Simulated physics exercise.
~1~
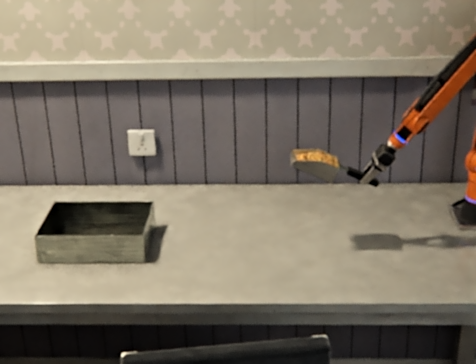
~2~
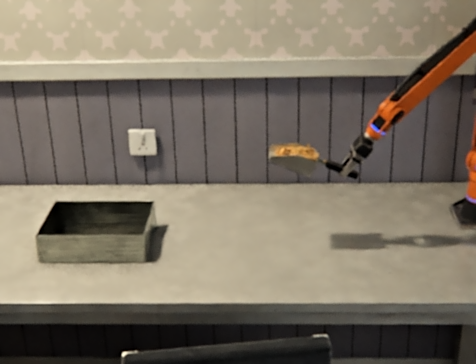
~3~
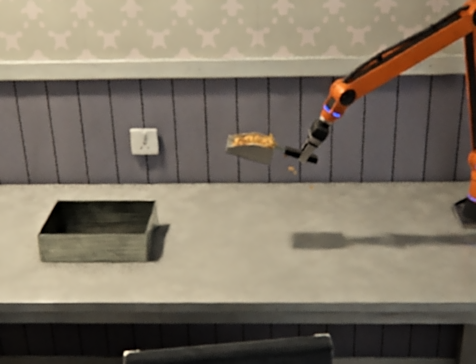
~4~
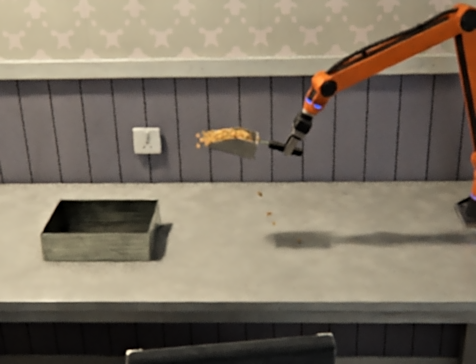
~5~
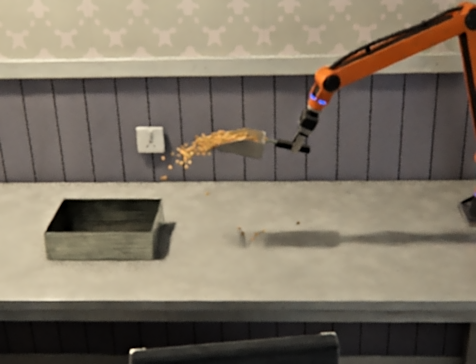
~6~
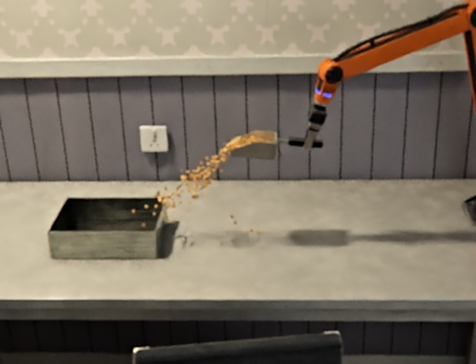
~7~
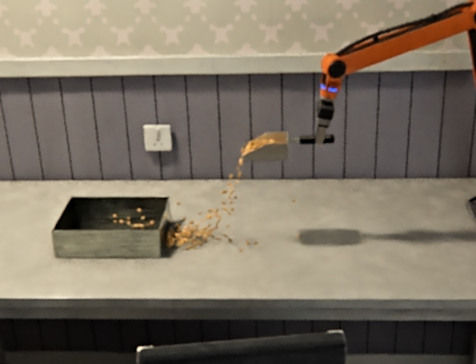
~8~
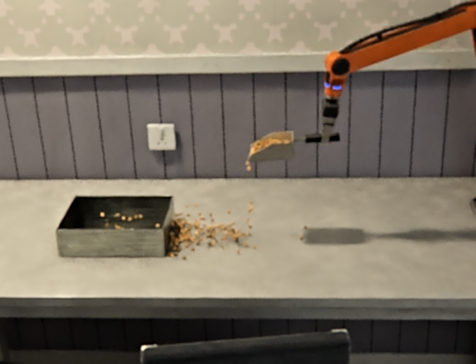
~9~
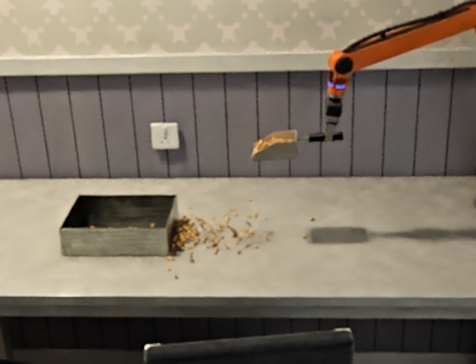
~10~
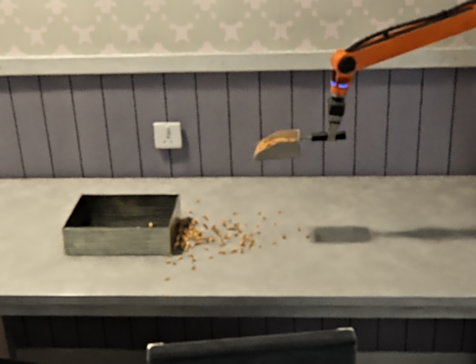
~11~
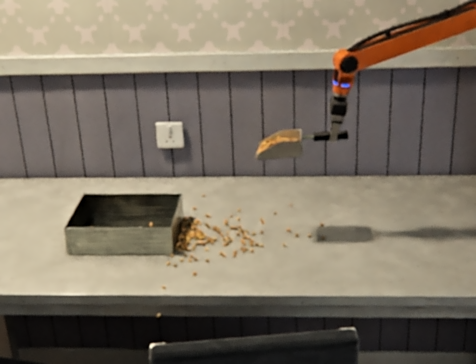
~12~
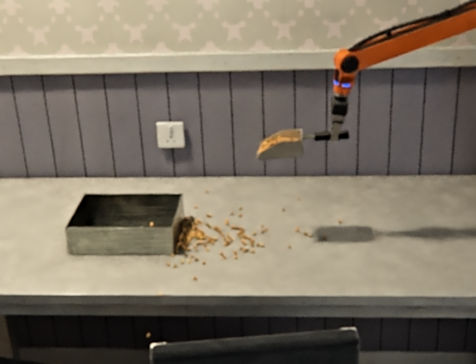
An orange robot arm holds a small scoop of dried chickpeas above a grey table and carries it left toward an open, dark box. As the arm slows, a few pieces drop, and then the load slides forward off the scoop's open front. The scoop tips and draws back slightly to the right while a stream of chickpeas arcs down toward the box. Only a few land inside; most of the spill hits the table just right of it and scatters. The arm comes to a stop with plenty of chickpeas still on the tilted scoop.
